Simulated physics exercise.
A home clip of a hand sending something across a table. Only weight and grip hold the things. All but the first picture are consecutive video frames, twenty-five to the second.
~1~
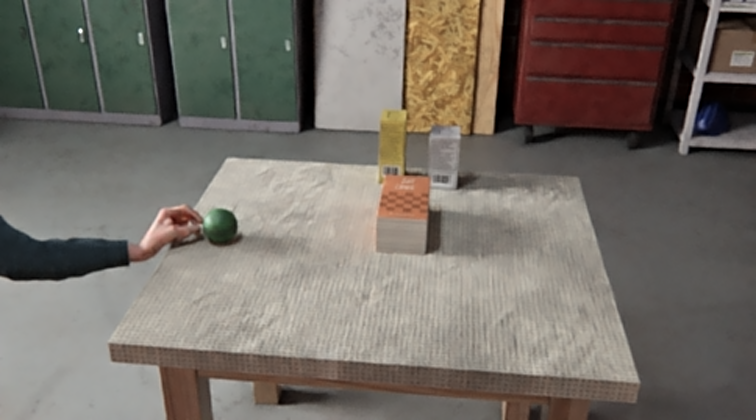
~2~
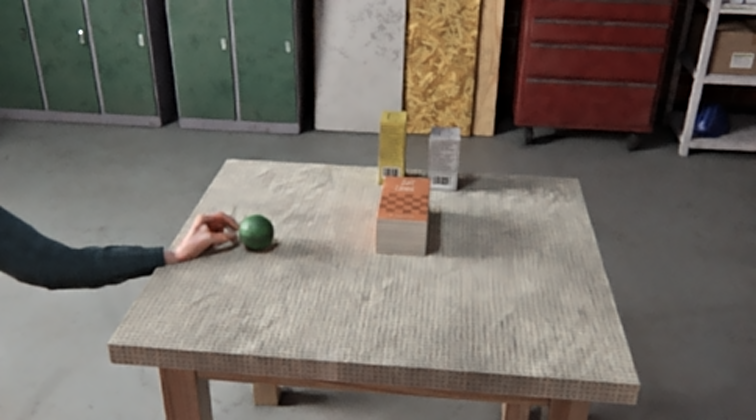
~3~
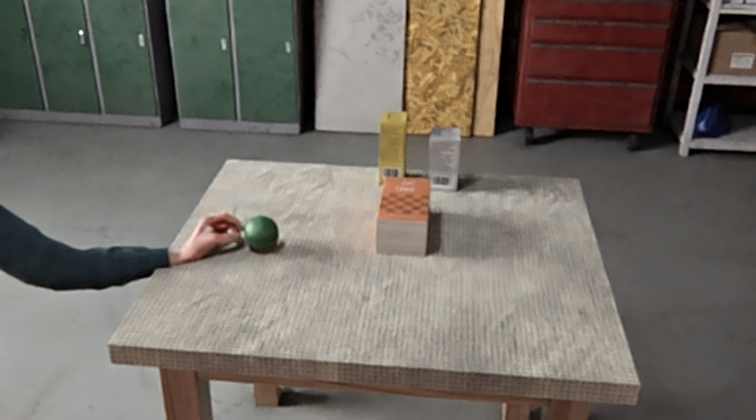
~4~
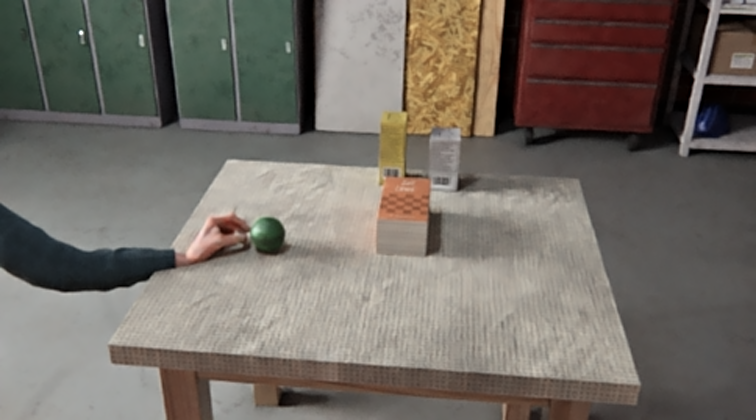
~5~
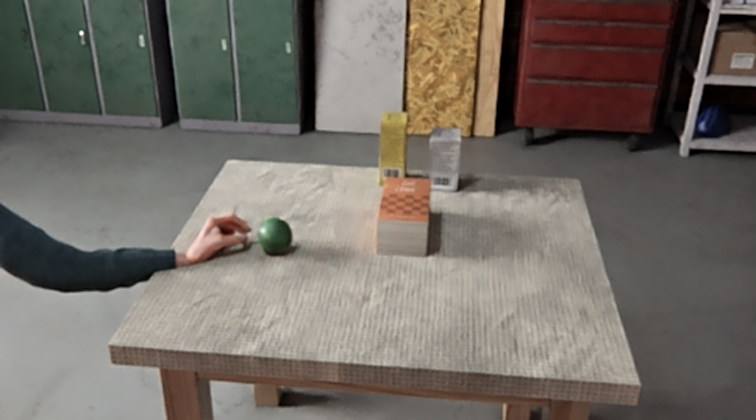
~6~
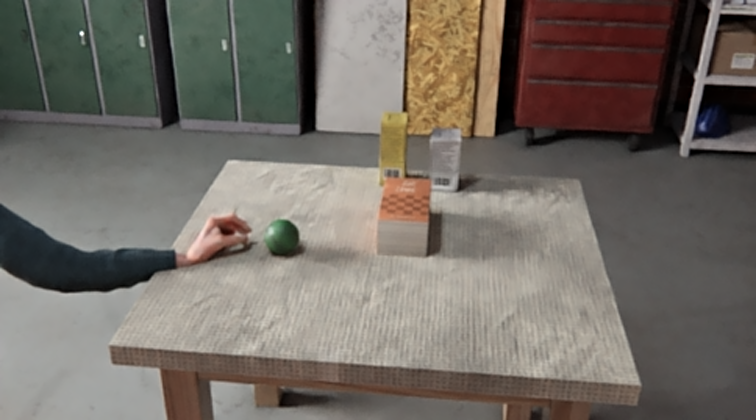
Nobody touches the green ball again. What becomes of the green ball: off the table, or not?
The green ball is still on the table.
Then, 0.10 s after the last picture, green ball rolled about its own width near (296, 239).
Then, 0.30 s after the last picture, green ball rolled about its own width near (318, 242).
At rest, moved from the start, green ball. Seen from the same camera at the end, green ball near (331, 244).
